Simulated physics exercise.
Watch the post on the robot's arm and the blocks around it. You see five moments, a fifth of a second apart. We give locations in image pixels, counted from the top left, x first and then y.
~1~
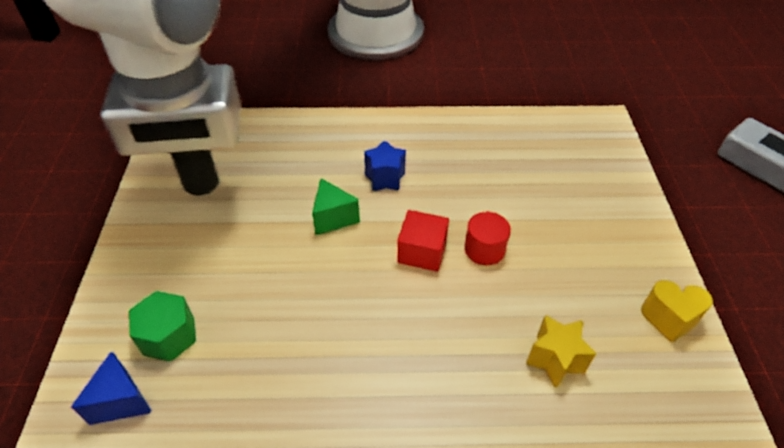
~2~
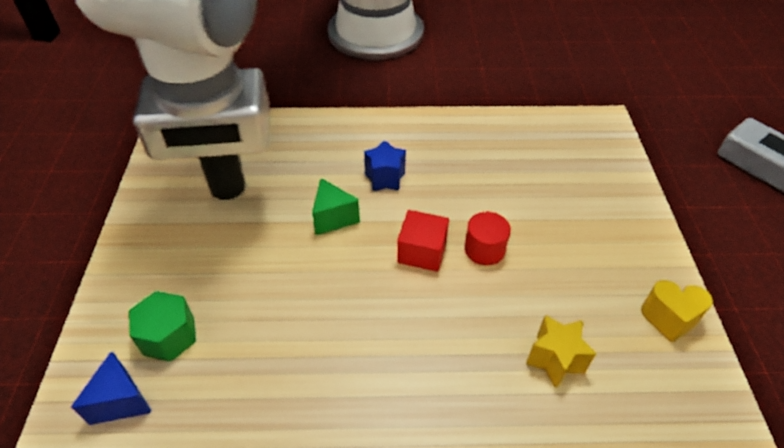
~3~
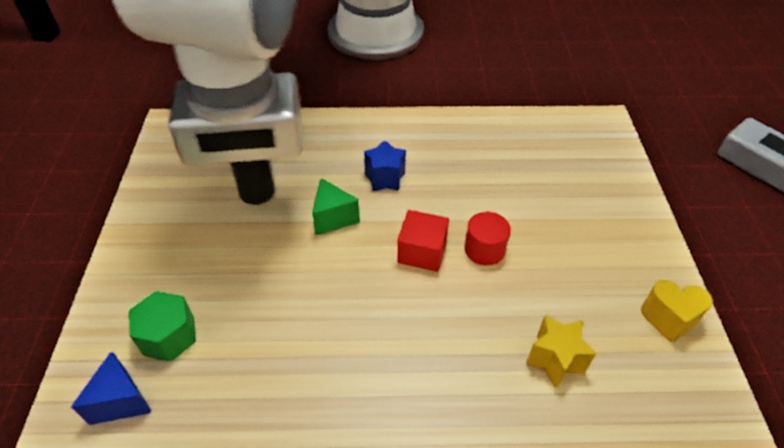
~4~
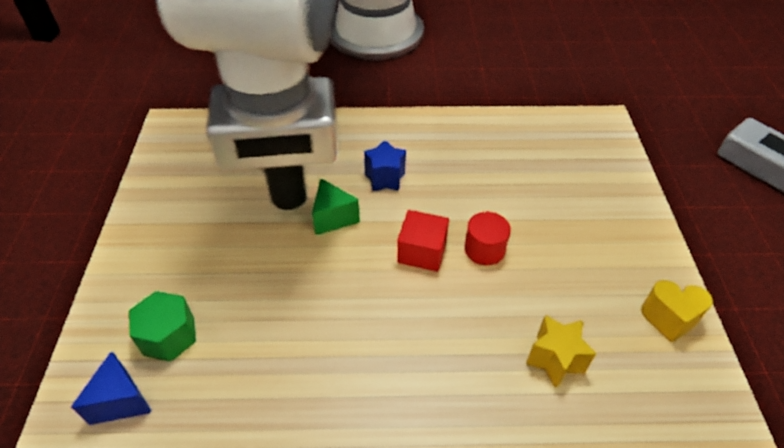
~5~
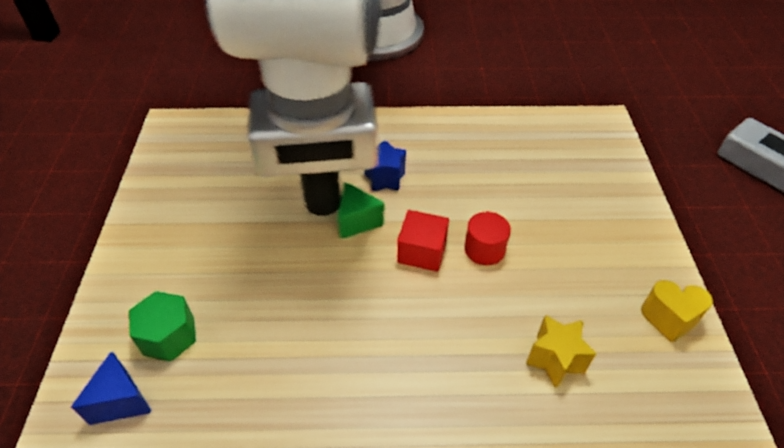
A robot arm with a black post moves steadily rightward from the upper left of a pale wooden board, seen from above at a fixed angle against a dark red floor. A green triangle, blue star, red square and red round block sit across the upper middle, with a green hexagon and blue triangle lower left, a yellow star and heart lower right. The post meets the upper green triangle and pushes it slightly right.
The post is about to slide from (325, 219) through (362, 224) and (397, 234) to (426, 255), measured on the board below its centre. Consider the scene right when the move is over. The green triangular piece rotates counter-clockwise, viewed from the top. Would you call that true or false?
My answer: True.
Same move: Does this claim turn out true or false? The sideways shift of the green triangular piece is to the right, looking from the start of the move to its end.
The claim does not hold.
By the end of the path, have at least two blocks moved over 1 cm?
Short answer: Yes.
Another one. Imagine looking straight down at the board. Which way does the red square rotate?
In a top view, it turns clockwise.
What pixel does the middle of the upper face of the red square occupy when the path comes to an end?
Somewhere near (465, 251).
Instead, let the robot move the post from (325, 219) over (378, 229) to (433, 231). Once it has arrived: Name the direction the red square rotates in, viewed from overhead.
From the top, the block rotates clockwise.
What follows on the original path. One third of the way, post (362, 208); green triangular piece (396, 203).
Two thirds of the way, post (398, 219); green triangular piece (429, 199), turned 15° anticlockwise; red square (437, 231), turned 40° clockwise.
At the end, post (427, 239); green triangular piece (437, 201), turned 40° anticlockwise; blue star block not moved; red square (465, 251), turned 25° clockwise; red round block (495, 227).
